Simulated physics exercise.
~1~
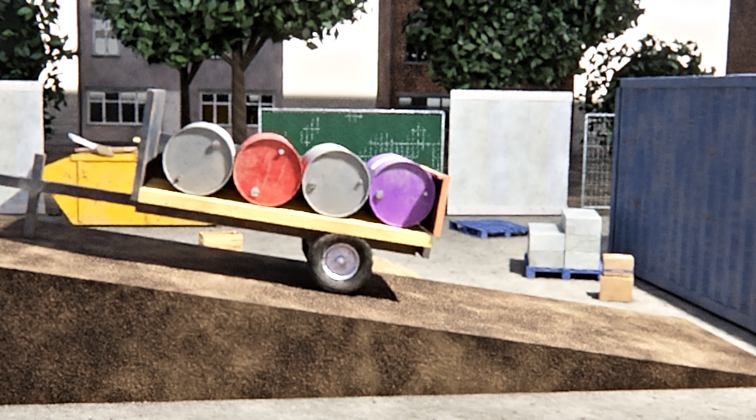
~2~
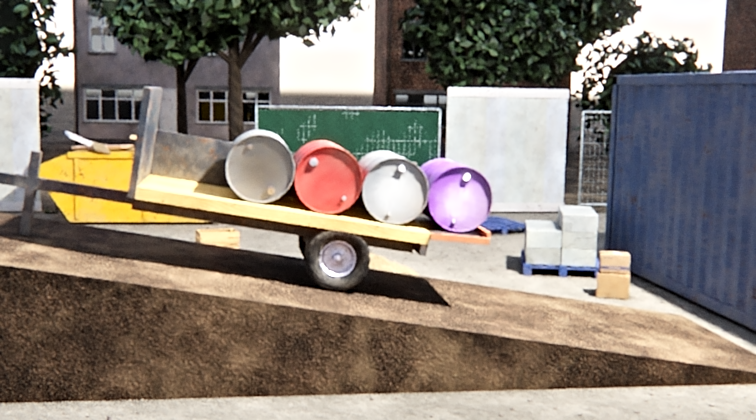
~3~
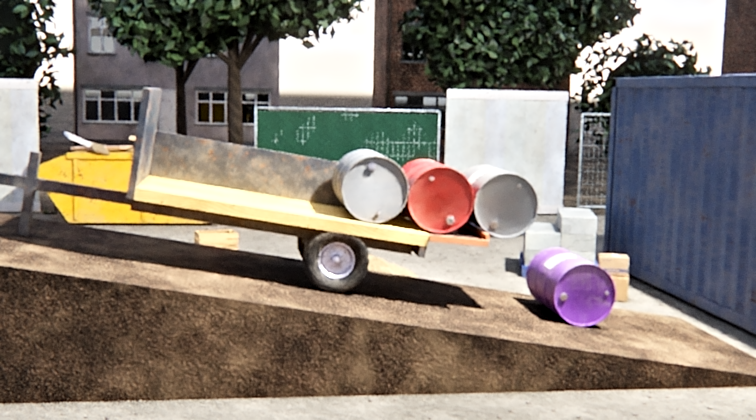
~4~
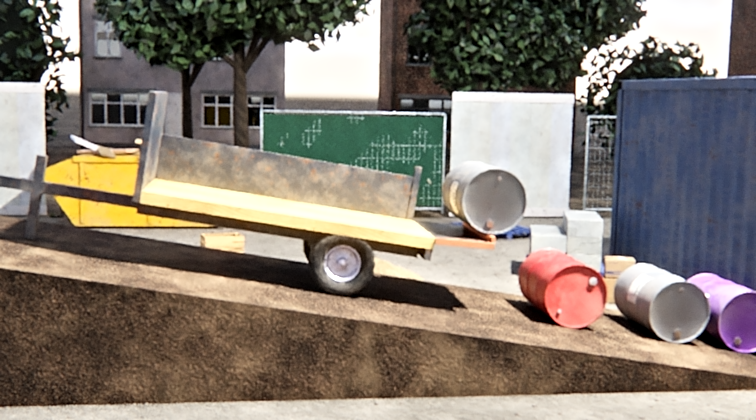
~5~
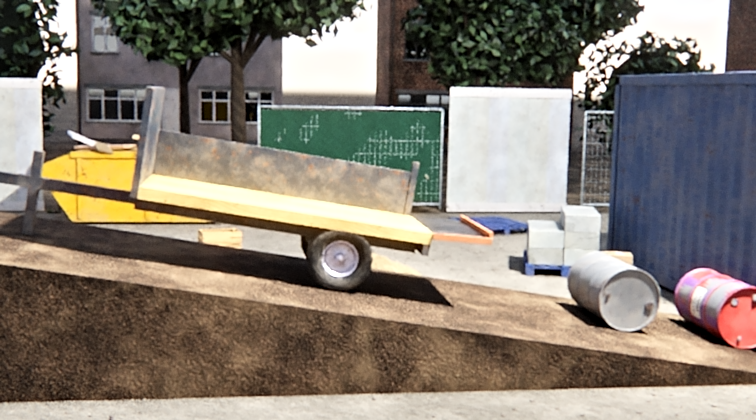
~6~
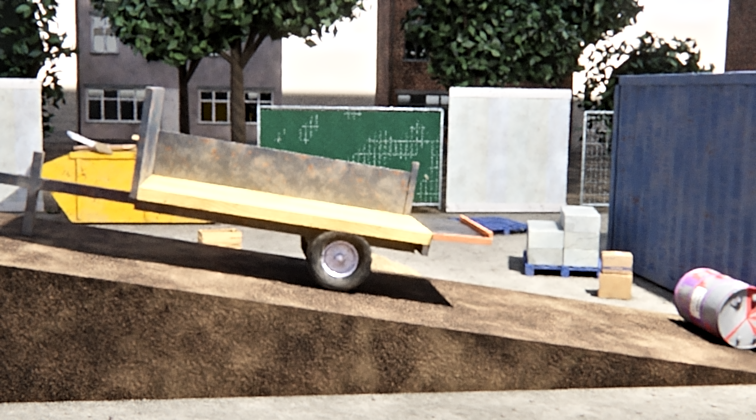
Four drums, grey, red, grey and purple from left to right, lie in a row on a yellow trailer parked on a brown slope that falls to the right. The slightly swaying view is from the side, with trees, a green board and a blue container behind. The orange tailgate drops open, and the drums start rolling right. Purple tumbles off the gate first, followed by a grey drum, then red, while the last grey one trails behind. They roll down the slope towards the right edge, leaving the trailer empty, with a red-and-white drum still visible at the far right.
